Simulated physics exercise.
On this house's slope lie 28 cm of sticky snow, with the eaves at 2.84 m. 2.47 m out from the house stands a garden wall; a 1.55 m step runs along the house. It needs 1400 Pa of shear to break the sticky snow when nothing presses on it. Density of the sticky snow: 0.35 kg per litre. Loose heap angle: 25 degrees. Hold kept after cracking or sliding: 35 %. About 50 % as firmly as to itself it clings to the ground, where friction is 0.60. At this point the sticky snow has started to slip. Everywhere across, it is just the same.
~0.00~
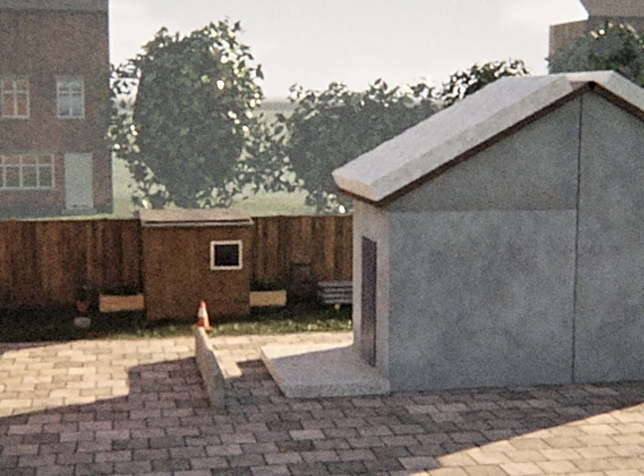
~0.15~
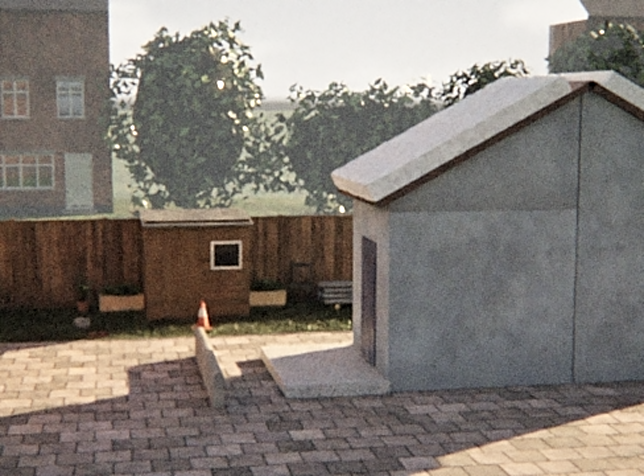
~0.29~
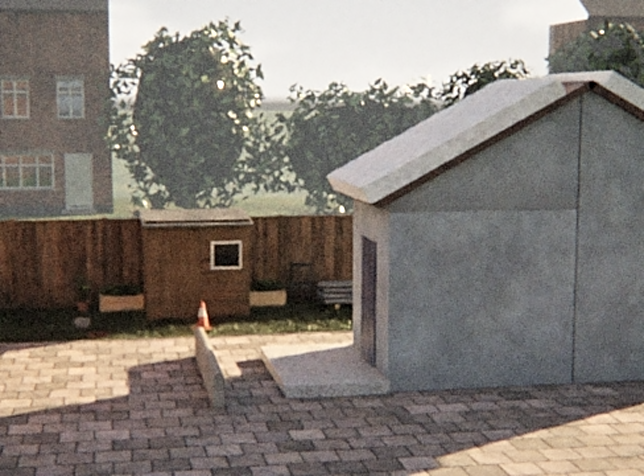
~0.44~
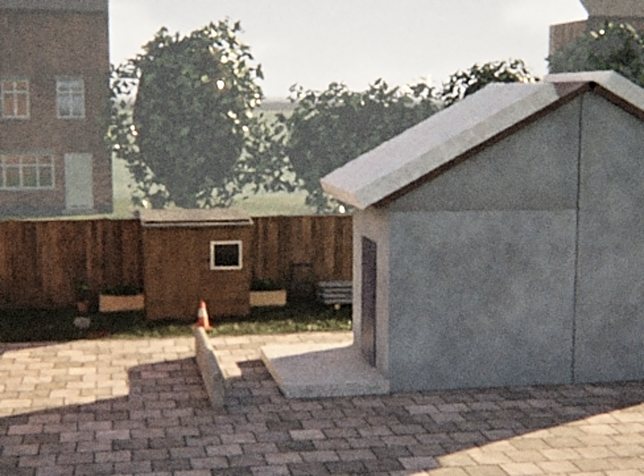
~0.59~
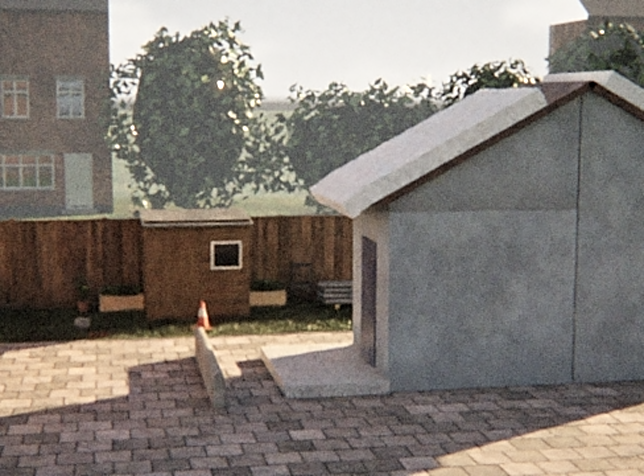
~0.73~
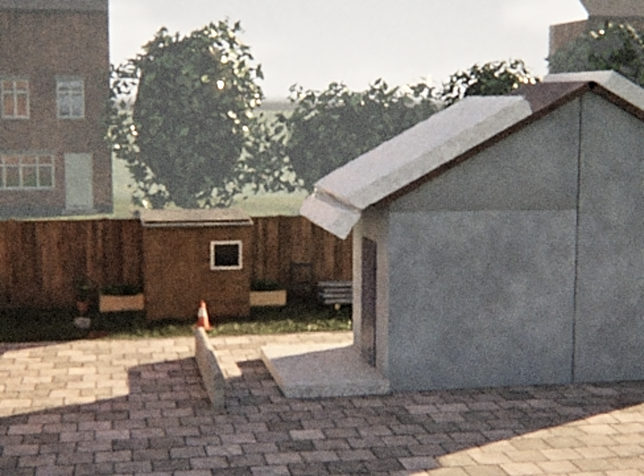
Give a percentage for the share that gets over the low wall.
27 %.
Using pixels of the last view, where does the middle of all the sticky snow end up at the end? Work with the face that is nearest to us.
I'd put it at around pixel (227, 384).
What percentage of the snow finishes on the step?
Around 10 per cent.
By 1.14 s, 72 % is still on the roof and 0 % is past the low wall.
By 1.63 s, 12 % is still on the roof and 0 % is past the low wall.
By 2.11 s, none is still on the roof and 23 % is past the low wall.
By 2.60 s, none is still on the roof and 27 % is past the low wall.
By 3.50 s, at the end, none is still on the roof and 27 % is past the low wall.
